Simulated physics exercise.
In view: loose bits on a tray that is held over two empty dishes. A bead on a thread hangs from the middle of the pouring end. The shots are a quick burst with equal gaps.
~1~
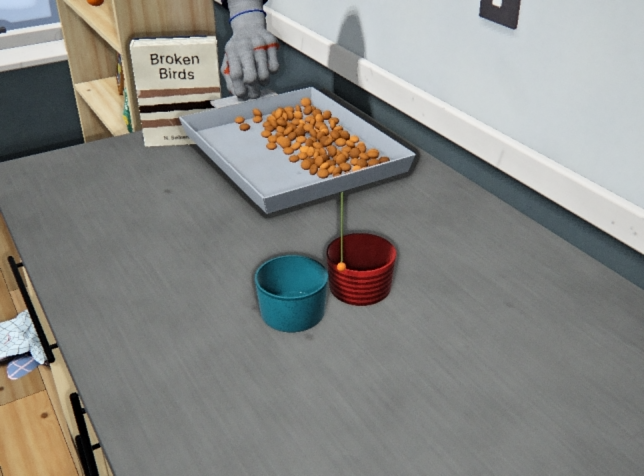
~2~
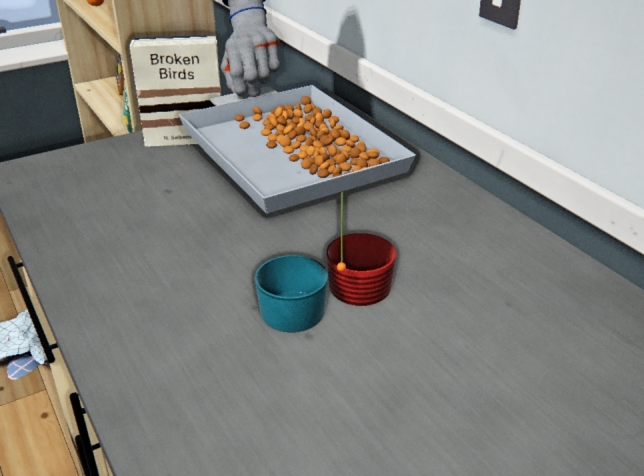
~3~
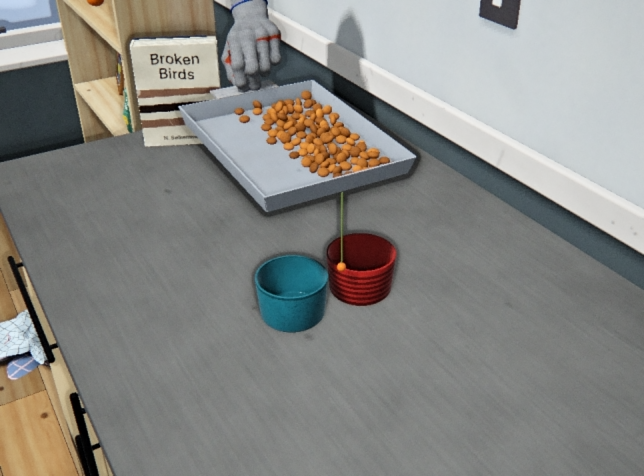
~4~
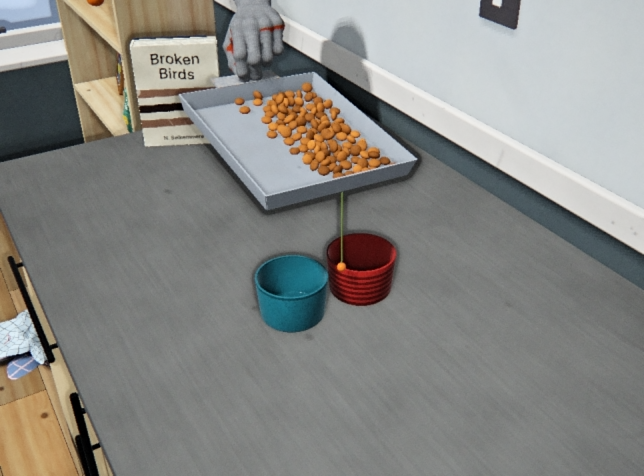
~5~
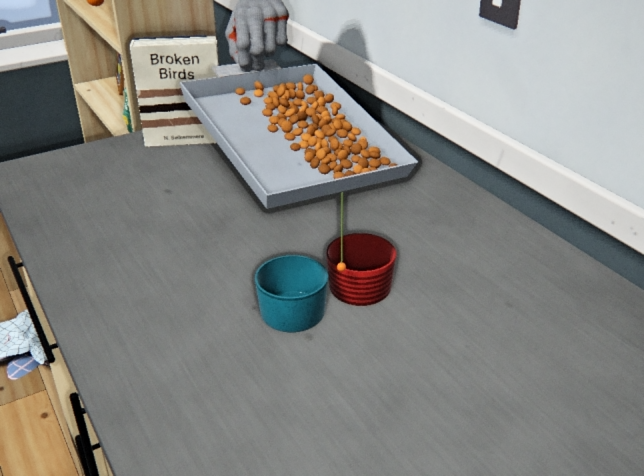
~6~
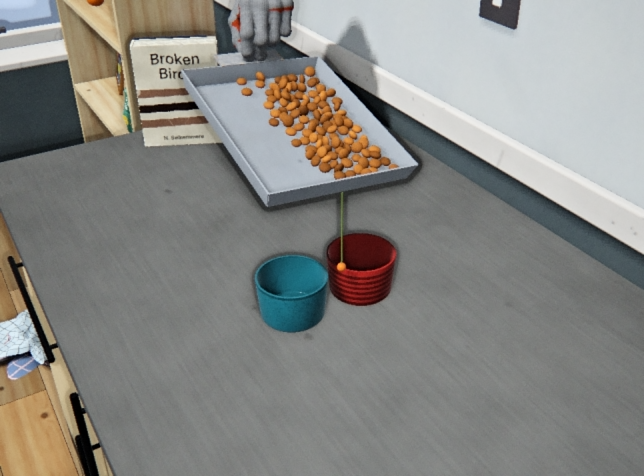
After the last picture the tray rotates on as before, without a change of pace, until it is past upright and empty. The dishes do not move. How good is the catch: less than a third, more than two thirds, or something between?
Together they catch under a third.
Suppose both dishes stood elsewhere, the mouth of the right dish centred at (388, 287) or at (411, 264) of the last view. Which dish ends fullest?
In turn: The right one; the dish on the right.
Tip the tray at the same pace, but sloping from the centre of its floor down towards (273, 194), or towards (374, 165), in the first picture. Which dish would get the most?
The first try: Left. The second: The right dish.
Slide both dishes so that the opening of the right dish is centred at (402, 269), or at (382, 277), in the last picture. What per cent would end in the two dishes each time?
First some 80, then 50 per cent.
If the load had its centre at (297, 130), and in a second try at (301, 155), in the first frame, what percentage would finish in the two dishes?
Near 0 % and 0 %.
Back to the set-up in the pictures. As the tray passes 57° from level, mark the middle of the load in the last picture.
Around (367, 136).
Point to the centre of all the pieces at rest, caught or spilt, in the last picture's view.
At about (426, 308).
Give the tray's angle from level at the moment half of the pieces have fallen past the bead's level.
Around 90° of tilt.
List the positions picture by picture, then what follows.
Corners of the pouring end at (266, 195) and (409, 154), level; middle of the load at (312, 141), bits of cat kibble; left dish at (309, 310); right dish at (380, 284); bead on its thread at (342, 267), in the first picture.
Corners of the pouring end at (266, 194) and (409, 154), level; middle of the load at (312, 140), in the second picture.
Corners of the pouring end at (267, 193) and (410, 155), tipped barely, lowest at the right corner; middle of the load at (312, 137), in the third picture.
Corners of the pouring end at (268, 192) and (410, 158), tipped a little, lowest at the right corner; middle of the load at (313, 132), in the fourth picture.
Corners of the pouring end at (269, 191) and (411, 160), tipped a little, lowest at the right corner; middle of the load at (313, 127), in the fifth picture.
Corners of the pouring end at (271, 190) and (412, 162), tipped clearly, lowest at the right corner; middle of the load at (314, 123); left dish at (309, 310); right dish at (380, 284), in the sixth picture.
Soon, tray tipped steeply; all on the tray.
A while on, tray tipped right over; about half on the tray; about a third outside both; about a quarter in the air.
Towards the end, tray tipped past a quarter turn; a stray few in the right dish; nearly all outside both.
Finally, tray tipped past a quarter turn; none in the left dish; a stray few in the right dish; nearly all outside both.
